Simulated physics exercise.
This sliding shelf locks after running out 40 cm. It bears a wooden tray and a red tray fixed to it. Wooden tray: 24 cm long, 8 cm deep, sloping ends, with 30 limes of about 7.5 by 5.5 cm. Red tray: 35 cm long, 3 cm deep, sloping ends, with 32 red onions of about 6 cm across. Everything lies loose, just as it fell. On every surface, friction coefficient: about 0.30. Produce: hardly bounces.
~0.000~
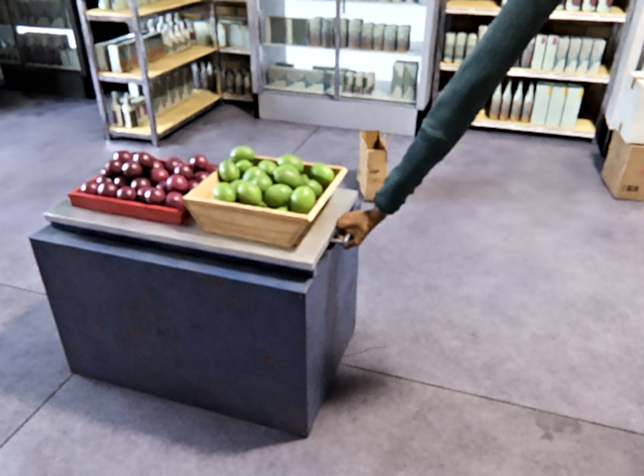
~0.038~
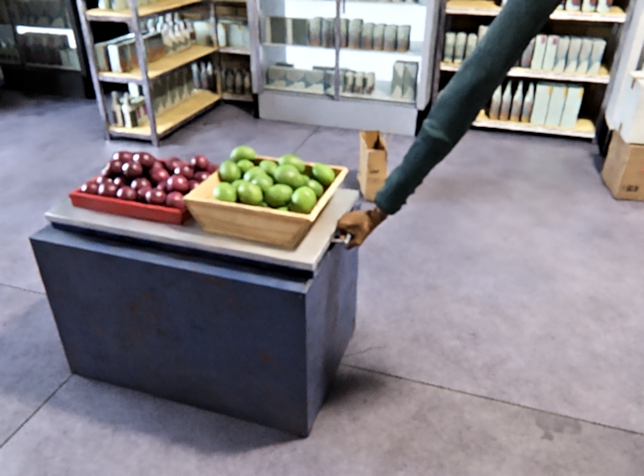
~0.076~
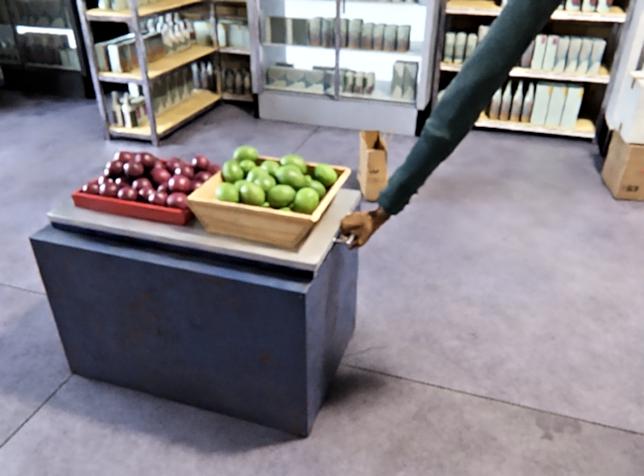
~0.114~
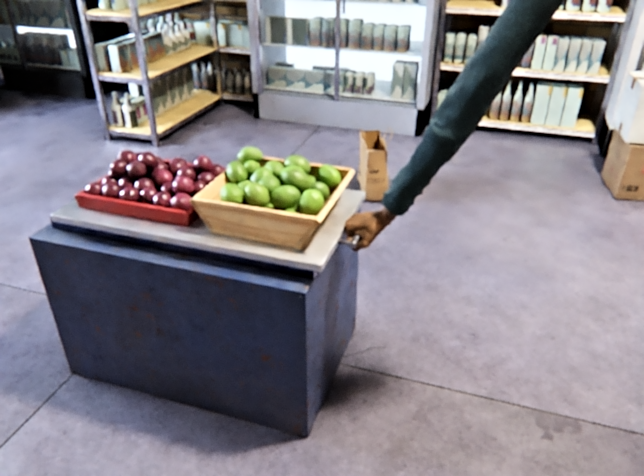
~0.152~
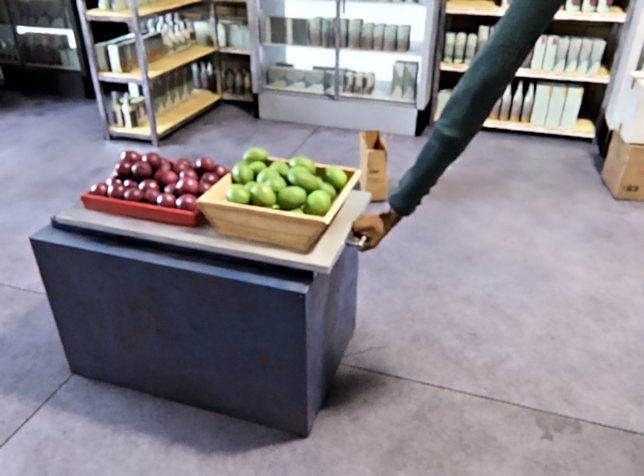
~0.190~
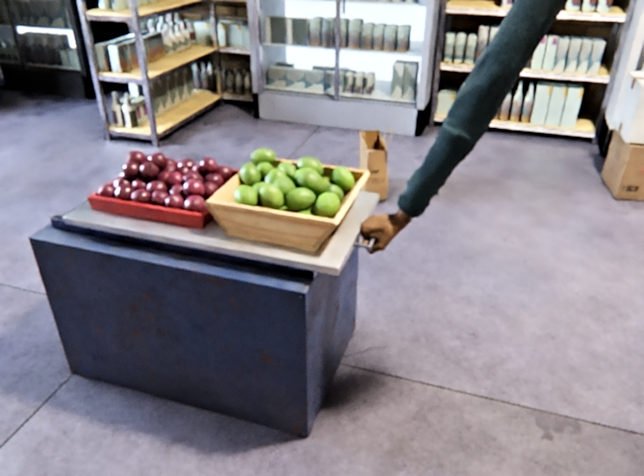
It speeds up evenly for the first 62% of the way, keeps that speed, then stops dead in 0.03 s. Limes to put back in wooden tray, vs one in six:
Fewer.
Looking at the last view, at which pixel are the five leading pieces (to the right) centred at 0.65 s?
About (465, 203).
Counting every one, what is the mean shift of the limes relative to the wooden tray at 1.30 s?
Rightwards, roughly 4 cm.
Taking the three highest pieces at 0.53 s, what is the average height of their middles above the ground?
Their middles average near 74 cm high.
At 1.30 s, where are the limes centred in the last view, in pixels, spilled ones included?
The middle is around (415, 216).
After 0.45 s, the shelf hits its stop.
After 0.53 s, wooden tray 30 in, 0 out and red tray 31 in, 1 out.
After 0.65 s, wooden tray 29 in, 1 out and red tray 31 in, 1 out.
After 0.87 s, wooden tray 28 in, 2 out and red tray 31 in, 1 out.
Final count (at 1.30 s), wooden tray 28 in, 2 out and red tray 30 in, 2 out. Asked share, 2 of 30, 7 per cent.
